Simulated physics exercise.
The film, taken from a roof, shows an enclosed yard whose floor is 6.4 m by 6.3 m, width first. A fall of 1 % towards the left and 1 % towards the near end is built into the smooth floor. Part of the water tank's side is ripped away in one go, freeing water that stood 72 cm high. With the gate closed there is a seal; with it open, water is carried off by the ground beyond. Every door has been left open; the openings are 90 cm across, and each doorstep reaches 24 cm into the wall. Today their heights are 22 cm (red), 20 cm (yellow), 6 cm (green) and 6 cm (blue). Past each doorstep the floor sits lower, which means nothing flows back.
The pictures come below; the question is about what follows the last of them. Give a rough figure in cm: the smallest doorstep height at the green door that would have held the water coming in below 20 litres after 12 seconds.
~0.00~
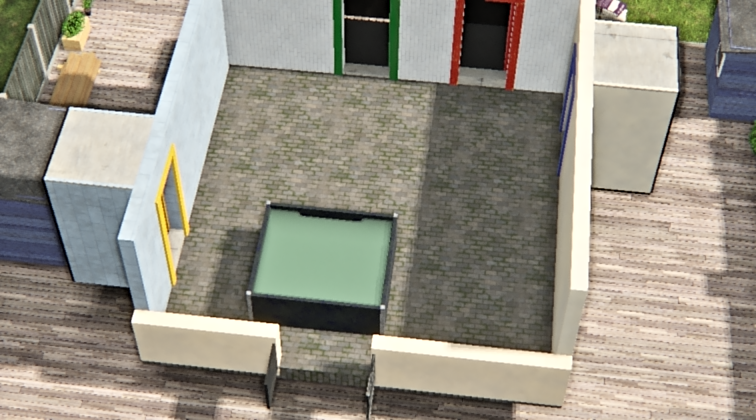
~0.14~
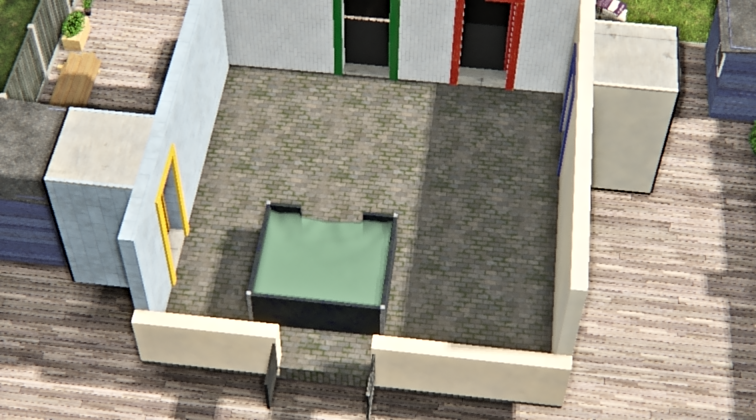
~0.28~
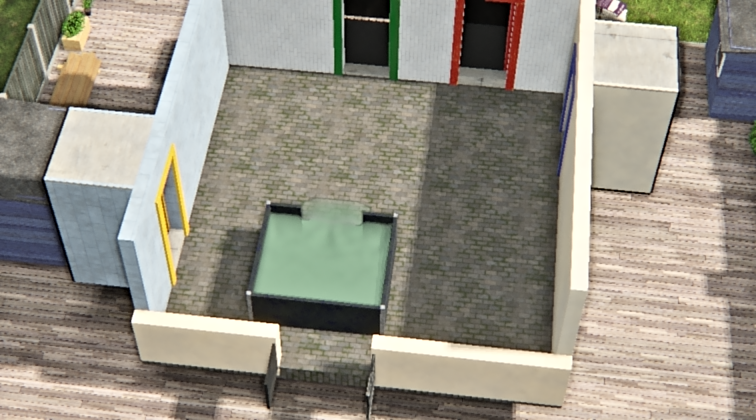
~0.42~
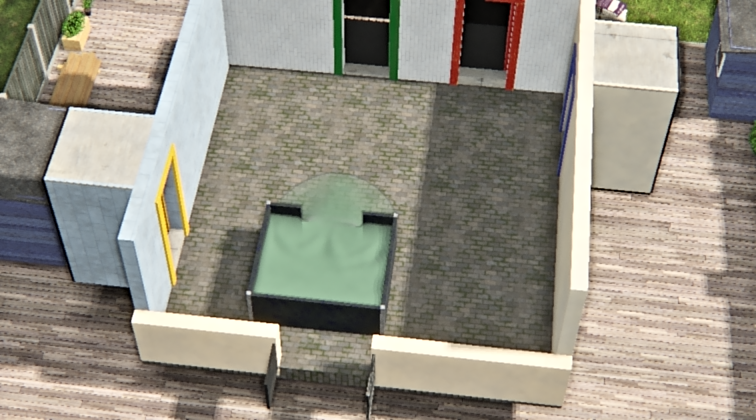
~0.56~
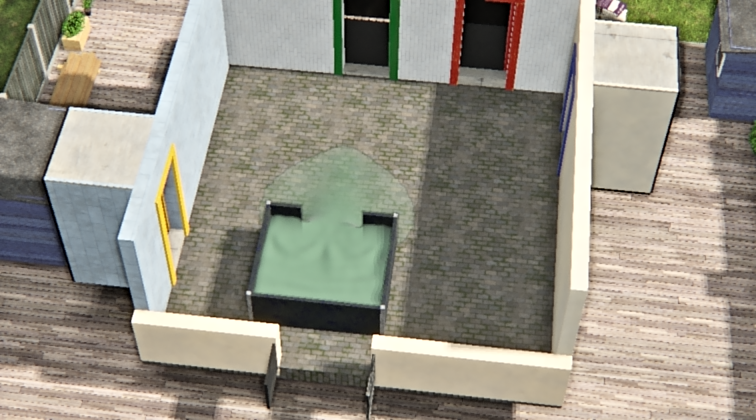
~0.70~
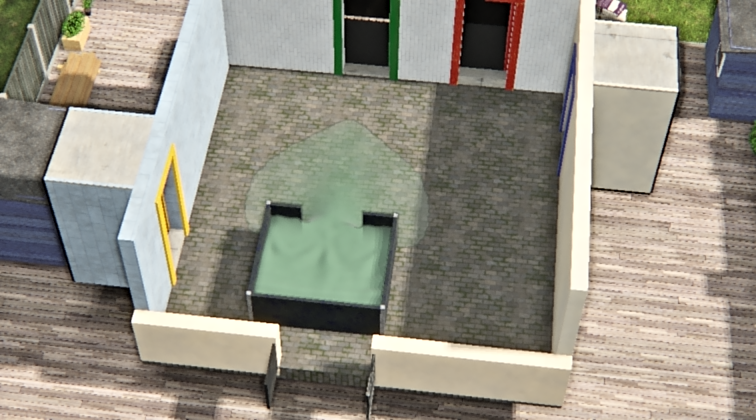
19 cm.
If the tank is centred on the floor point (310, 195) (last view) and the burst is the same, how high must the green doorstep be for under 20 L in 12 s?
Near 30 cm.
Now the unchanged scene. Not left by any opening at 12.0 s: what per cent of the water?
Close to 84 per cent is still present.
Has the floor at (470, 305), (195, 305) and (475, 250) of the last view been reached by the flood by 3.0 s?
One by one: Clear, clear, clear.
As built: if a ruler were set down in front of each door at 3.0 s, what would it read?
Centimetres: Red = 13, yellow = 0, green = 19, blue = 4.
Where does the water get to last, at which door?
That would be the yellow door.
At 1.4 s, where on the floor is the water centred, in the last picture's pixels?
Approximately (330, 241).
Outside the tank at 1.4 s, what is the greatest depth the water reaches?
Max depth: Around 39 cm.
After 1.4 s water covers 35 % of the floor, deepest (39 cm) near (333, 233); 10 cm at the green door, 16 litres in over its 6 cm doorstep.
After 3.0 s water covers 50 % of the floor, deepest (25 cm) near (333, 233); 19 cm at the green door, 156 litres in over its 6 cm doorstep.
After 12.0 s water covers 95 % of the floor, deepest (14 cm) near (158, 342); 3 cm at the green door, 291 litres in over its 6 cm doorstep.
At the green door as built, the water arrived by 1.1 s and peaked near 21 cm at 2.6 s.
With a doorstep of 16 cm, 48 litres would have come in within the 12 s; with 21.5 cm, 7 litres. So under 20 litres takes about 19 cm.
